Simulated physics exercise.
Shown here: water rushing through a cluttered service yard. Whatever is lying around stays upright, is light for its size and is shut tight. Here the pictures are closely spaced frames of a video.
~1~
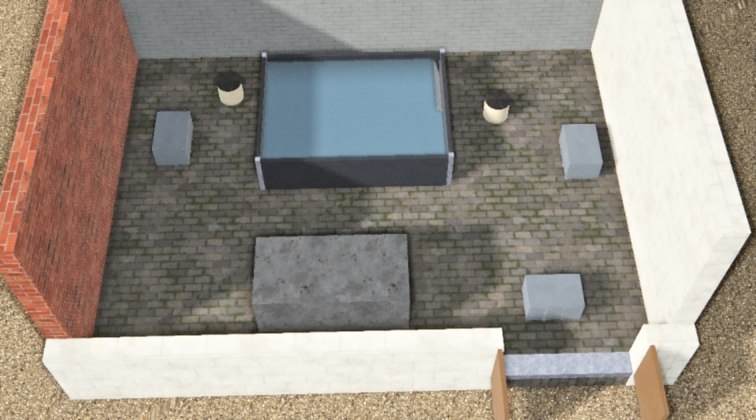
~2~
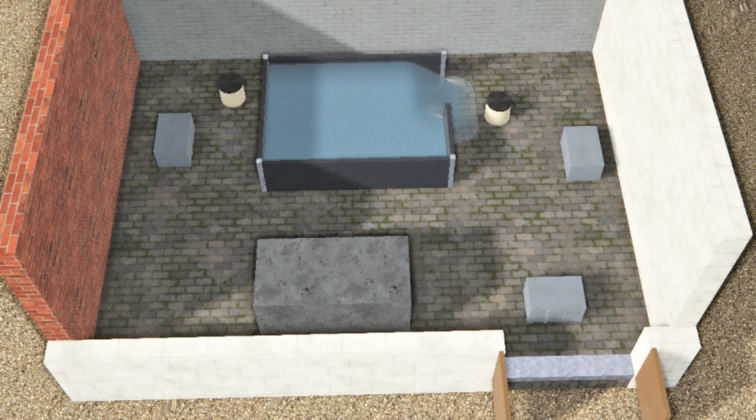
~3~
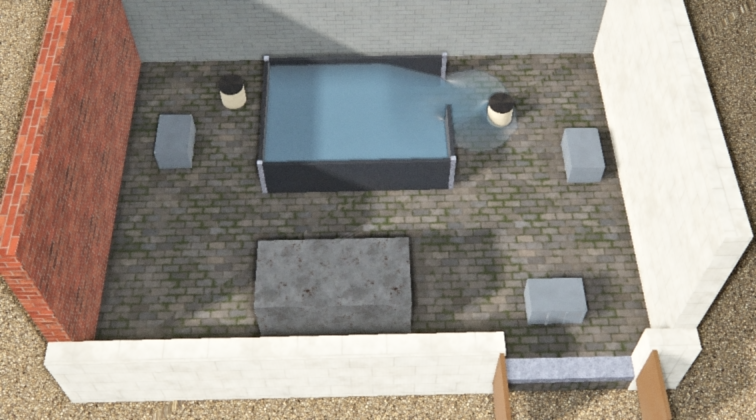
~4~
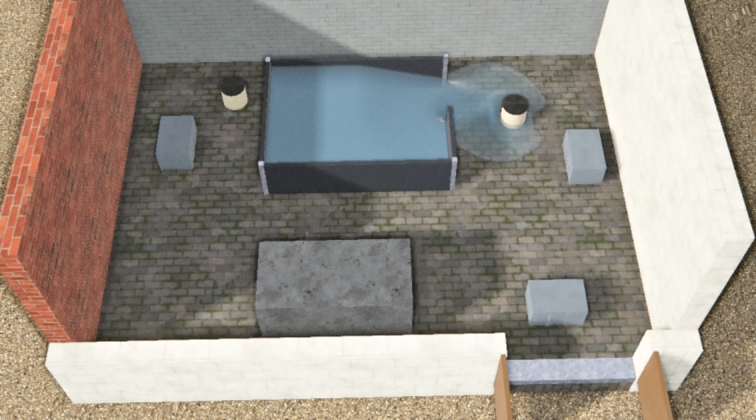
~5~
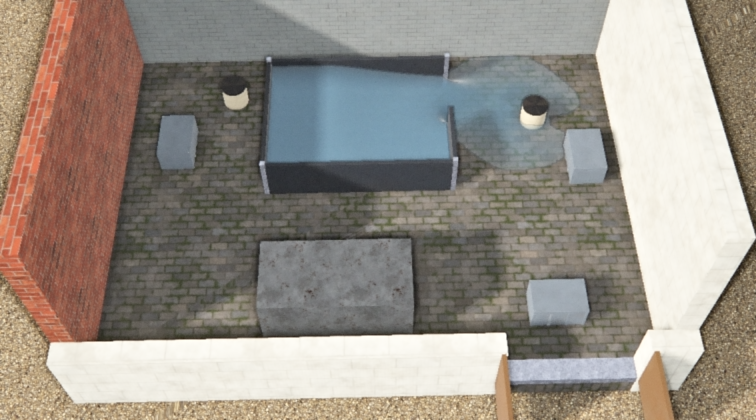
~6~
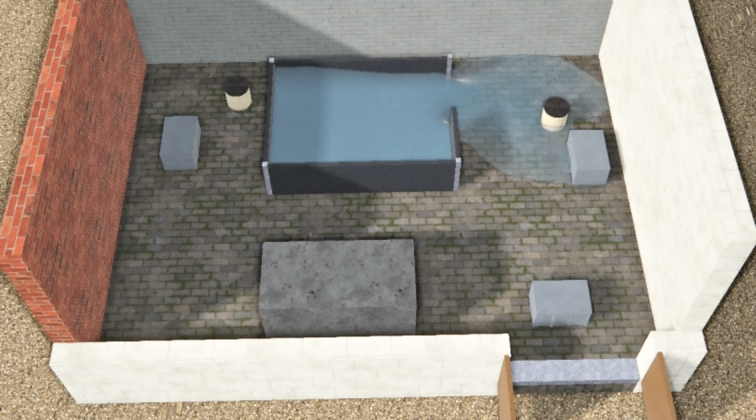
Water pouring through a gap in a tank's right side, spreading across a walled paved yard and pushing a pail right.
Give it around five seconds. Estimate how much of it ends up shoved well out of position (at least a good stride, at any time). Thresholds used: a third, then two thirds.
It lands in the middle band.
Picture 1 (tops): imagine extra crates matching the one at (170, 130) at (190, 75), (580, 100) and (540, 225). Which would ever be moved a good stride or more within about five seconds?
So, in order, the copies go nowhere much, a long way, a long way.
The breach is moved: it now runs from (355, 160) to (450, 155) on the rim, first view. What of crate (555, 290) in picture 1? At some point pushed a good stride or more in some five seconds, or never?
Travels that far.
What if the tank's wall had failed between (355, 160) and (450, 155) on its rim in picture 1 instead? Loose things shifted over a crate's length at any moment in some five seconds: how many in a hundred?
Close to 20 in a hundred.
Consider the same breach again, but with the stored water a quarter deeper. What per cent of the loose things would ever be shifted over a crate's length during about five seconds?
I get 60 percent.
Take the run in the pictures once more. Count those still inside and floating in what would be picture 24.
0 in total.
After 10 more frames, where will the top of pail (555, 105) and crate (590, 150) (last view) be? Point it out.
About (603, 142) and (601, 201).
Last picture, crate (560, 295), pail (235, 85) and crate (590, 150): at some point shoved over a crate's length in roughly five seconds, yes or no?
Listed order gives past that mark, then below that mark, and lastly past that mark.
A moment on, 1 of 5 are well off their spots; 0 afloat.
Next, 2 of 5 are well off their spots; 1 afloat.
Later, 3 of 5 are well off their spots; 0 afloat.
In the end, 3 of 5 are well off their spots, and 3 have been at some point; 0 afloat.
